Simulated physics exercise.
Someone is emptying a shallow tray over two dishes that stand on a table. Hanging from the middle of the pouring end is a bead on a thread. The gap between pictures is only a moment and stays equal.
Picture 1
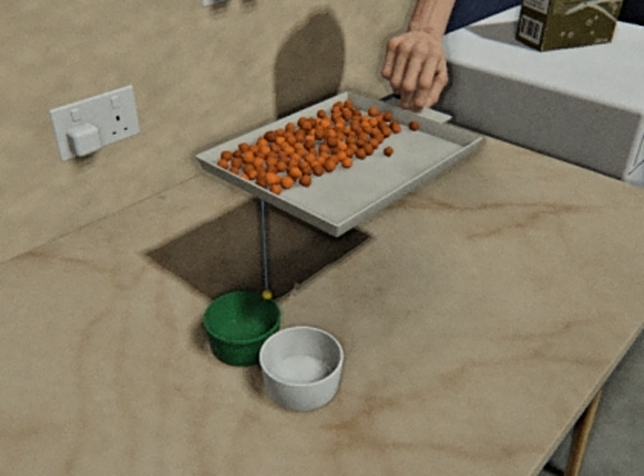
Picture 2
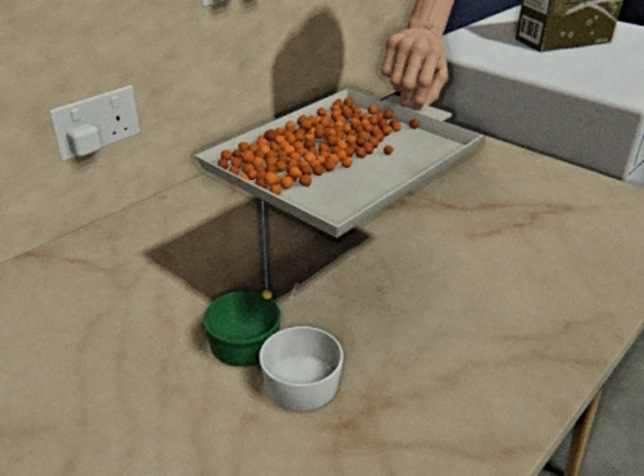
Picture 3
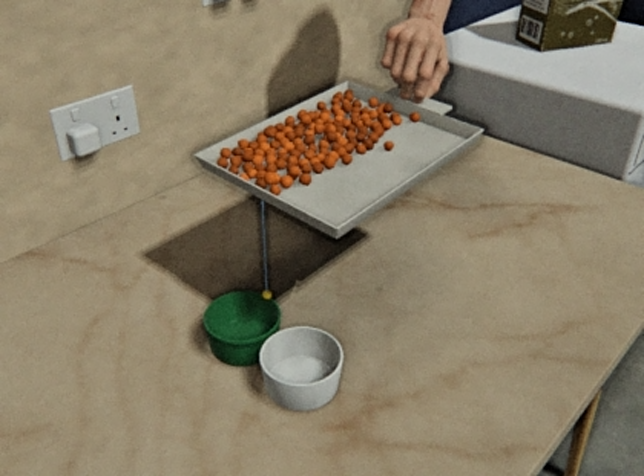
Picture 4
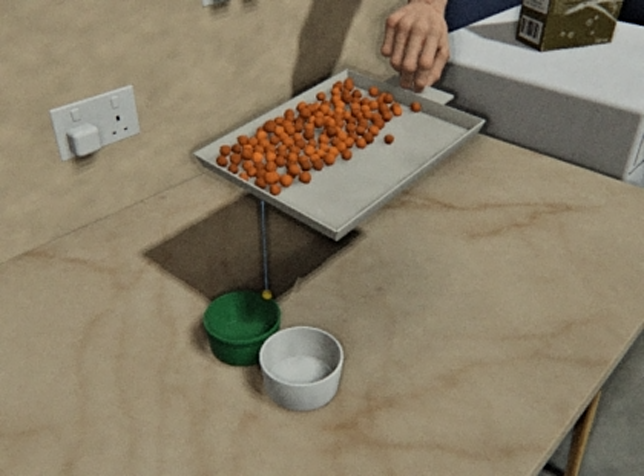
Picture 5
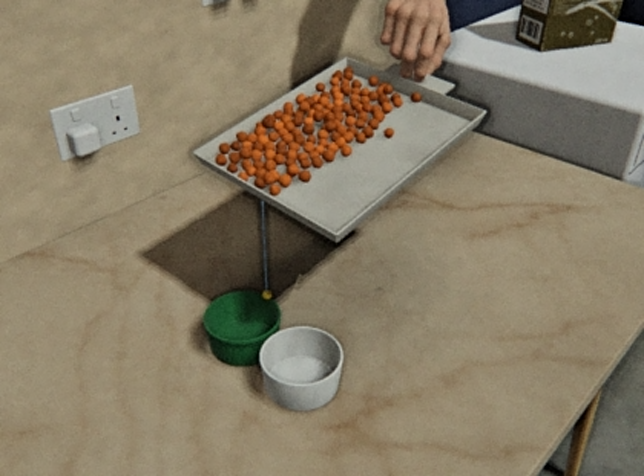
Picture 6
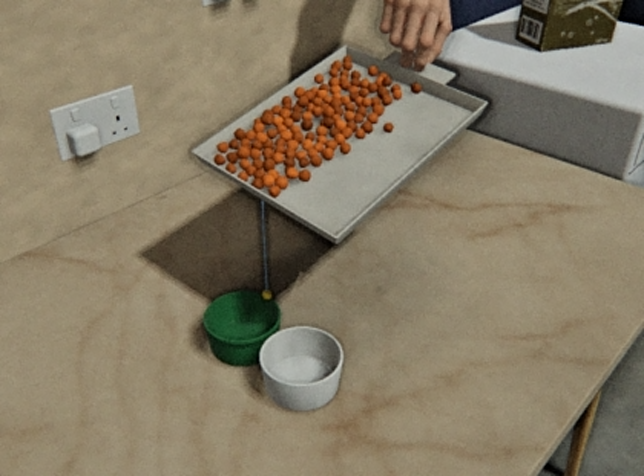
On a table beside a wall socket, a hand holds a shallow tray of small orange balls above a green dish and a white one, then gradually raises its far side, tilting the tray slightly while the balls stay bunched.
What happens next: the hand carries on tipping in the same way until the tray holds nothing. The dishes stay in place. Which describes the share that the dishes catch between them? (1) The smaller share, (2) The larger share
Answer: 2.
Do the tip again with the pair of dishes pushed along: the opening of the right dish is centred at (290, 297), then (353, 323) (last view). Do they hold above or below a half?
In order, they'd catch a minor share, and next a minor share.
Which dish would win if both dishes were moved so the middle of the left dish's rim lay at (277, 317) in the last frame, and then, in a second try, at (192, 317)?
The right of the pair the first time, the right of the pair the second.
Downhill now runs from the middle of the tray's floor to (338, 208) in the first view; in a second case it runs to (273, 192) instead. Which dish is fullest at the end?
Well, the one to the right comes out on top first, then the one to the left.
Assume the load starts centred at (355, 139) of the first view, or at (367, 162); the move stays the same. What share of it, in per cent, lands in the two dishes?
First try 80 %, second try 60 %.
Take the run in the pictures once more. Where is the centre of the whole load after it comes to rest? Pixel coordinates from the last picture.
The centre ends up roughly at (297, 375).
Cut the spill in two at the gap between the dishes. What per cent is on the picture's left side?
Close to 40 per cent.
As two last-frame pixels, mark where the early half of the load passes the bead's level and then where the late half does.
Half one: (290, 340), half two: (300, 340).
Soon after the last picture, tray tipped steeply; most on the tray; a small part in the right dish; a stray few outside both; a small part in the air.
A little later, tray tipped right over; a small part on the tray; about a third in the right dish; a small part in the left dish; about a quarter outside both; about a quarter in the air.
Later still, tray tipped past a quarter turn; about half in the right dish; about a quarter in the left dish; about a third outside both.
At rest, tray tipped past a quarter turn; about half in the right dish; about a quarter in the left dish; about a third outside both.
